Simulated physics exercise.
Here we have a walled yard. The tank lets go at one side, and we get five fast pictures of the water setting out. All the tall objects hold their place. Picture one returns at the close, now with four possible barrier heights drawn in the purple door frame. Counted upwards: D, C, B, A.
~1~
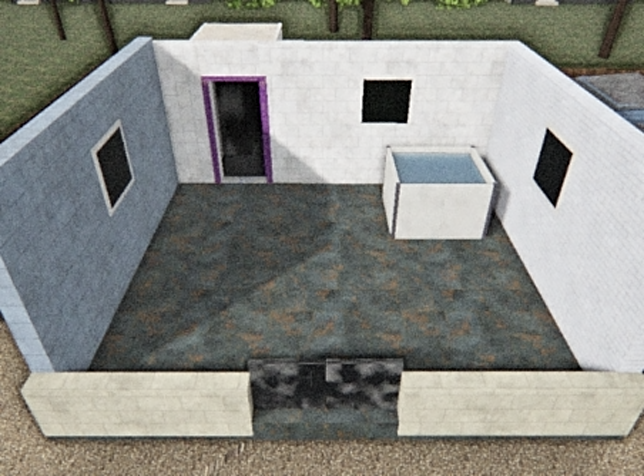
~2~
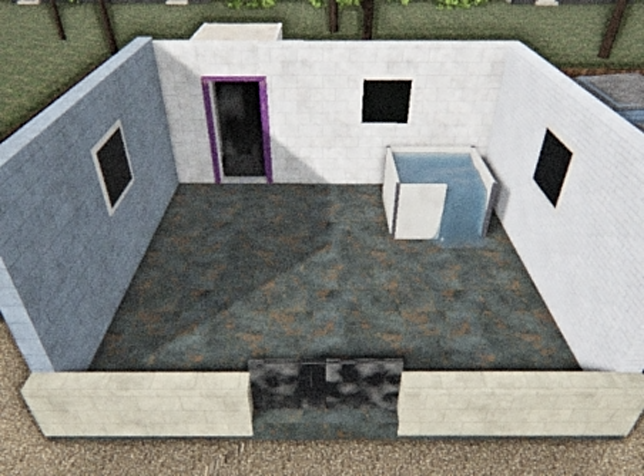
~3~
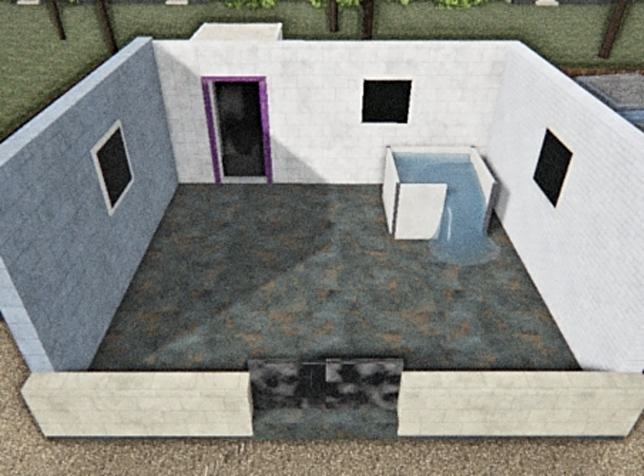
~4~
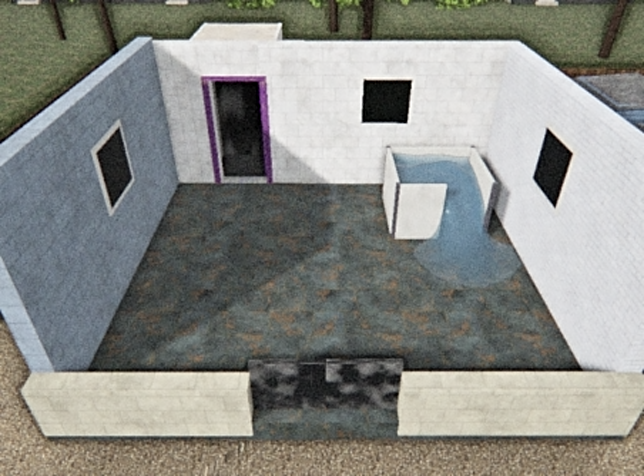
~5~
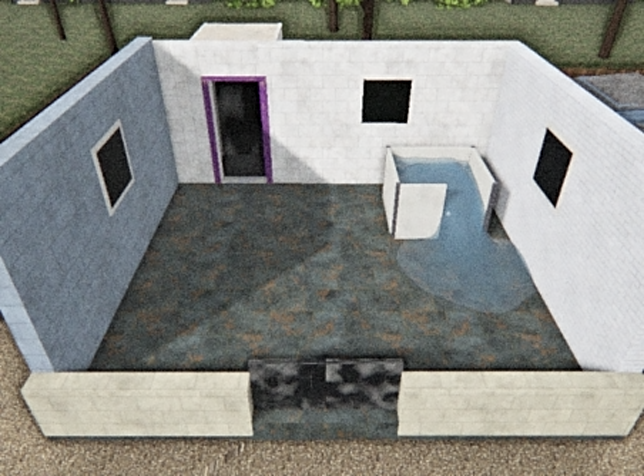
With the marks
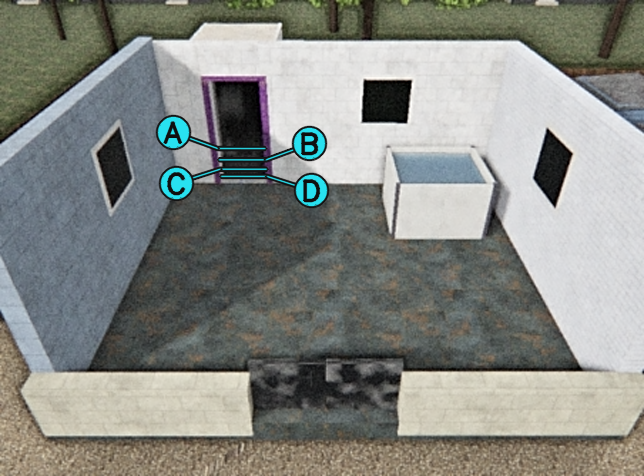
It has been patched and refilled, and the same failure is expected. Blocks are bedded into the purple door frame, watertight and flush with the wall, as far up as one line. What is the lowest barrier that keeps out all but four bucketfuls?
Line D just does it.
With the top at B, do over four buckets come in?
No.
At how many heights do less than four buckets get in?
All four.
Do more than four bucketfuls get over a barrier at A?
No, not at all.
In cyan, A at (241, 148); B at (242, 159); C at (243, 169); D at (244, 176); from the bottom up D, C, B, A.
If A is chosen, nothing gets over.
If B is chosen, nothing gets over.
If C is chosen, nothing gets over.
If D is chosen, nothing gets over.
